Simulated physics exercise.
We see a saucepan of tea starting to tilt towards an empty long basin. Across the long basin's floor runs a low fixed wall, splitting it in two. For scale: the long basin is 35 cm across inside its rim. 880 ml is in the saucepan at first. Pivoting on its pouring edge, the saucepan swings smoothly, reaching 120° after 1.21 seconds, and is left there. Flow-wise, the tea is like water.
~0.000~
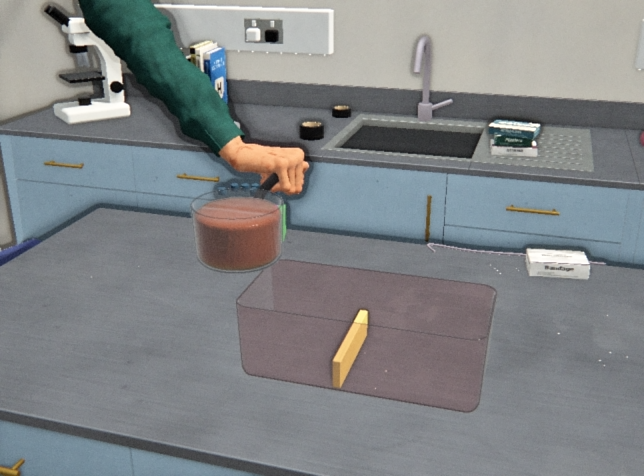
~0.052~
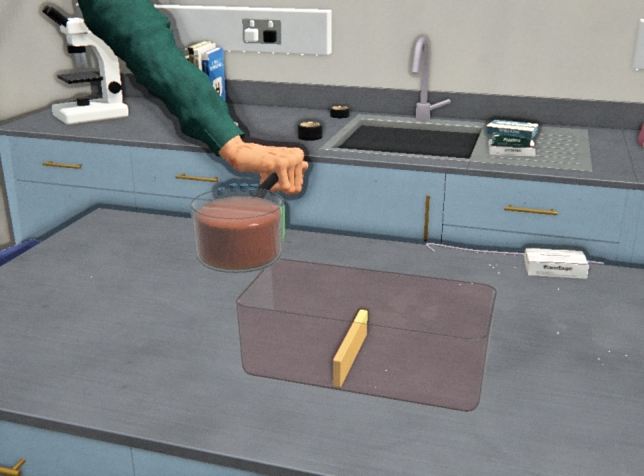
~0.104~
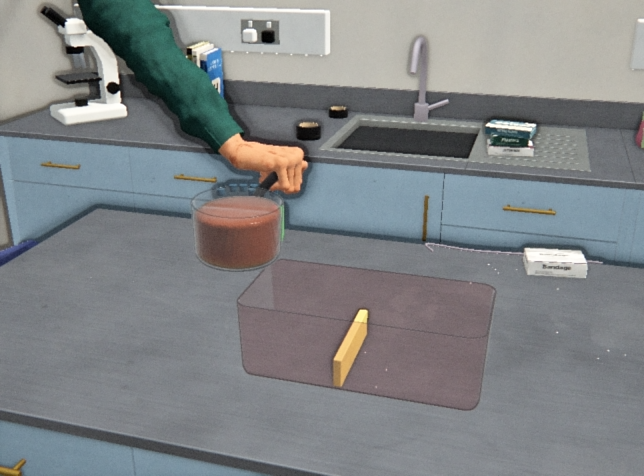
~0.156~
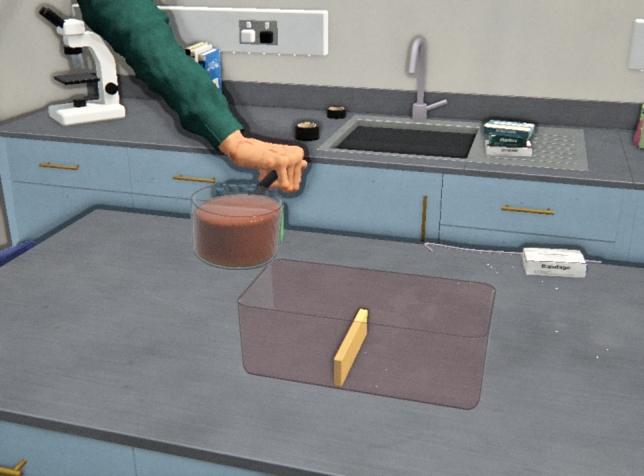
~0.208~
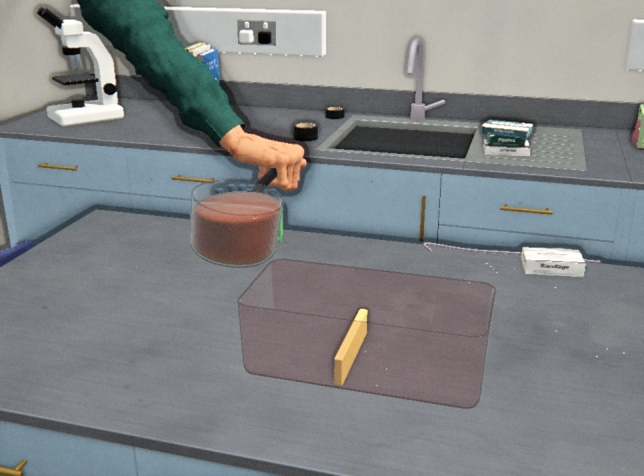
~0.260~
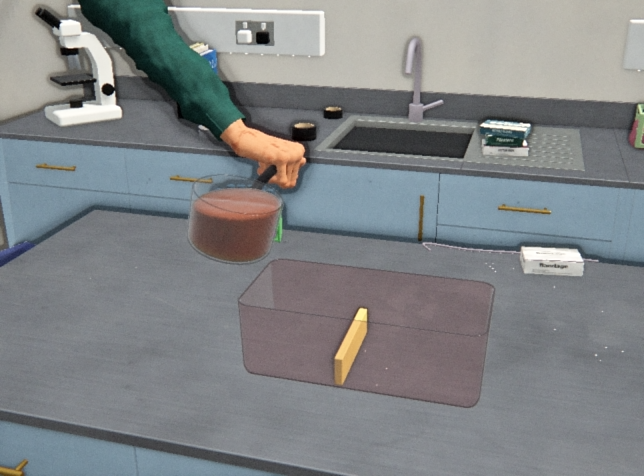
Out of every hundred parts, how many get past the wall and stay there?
About 65 out of 100.
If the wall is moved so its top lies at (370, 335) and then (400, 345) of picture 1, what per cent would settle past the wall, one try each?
One try each: Around 25 percent and then around 15 percent.
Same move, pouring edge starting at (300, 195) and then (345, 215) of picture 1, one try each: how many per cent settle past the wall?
Near 90 in a hundred on the first go and near 95 in a hundred on the second.
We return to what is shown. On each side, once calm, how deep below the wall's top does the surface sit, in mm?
Left: Roughly 30 mm; right: Roughly 24 mm.
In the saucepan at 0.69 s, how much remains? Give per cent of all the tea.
About 58 per cent.
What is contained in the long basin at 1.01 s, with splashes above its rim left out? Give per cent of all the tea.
The fraction sits near 80 in a hundred.
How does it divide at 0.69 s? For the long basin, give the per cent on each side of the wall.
I'd say some 10 in a hundred on the left and 0 on the right.
Then, 0.69 s in, the tilt is 74° and 59 per cent is still to pour, 11 is left of the wall and 0 right of it.
Then, 1.01 s in, the tilt is 112° and 7 per cent is still to pour, 22 is left of the wall and 57 right of it.
Then, 1.35 s in, the tilt is 120° and 0 per cent is still to pour, 34 is left of the wall and 65 right of it.
Then, 1.71 s in, the tilt is 120° and 0 per cent is still to pour, 34 is left of the wall and 65 right of it.
Finally, 34 per cent lies left of the wall, 65 right of it and 1 outside.
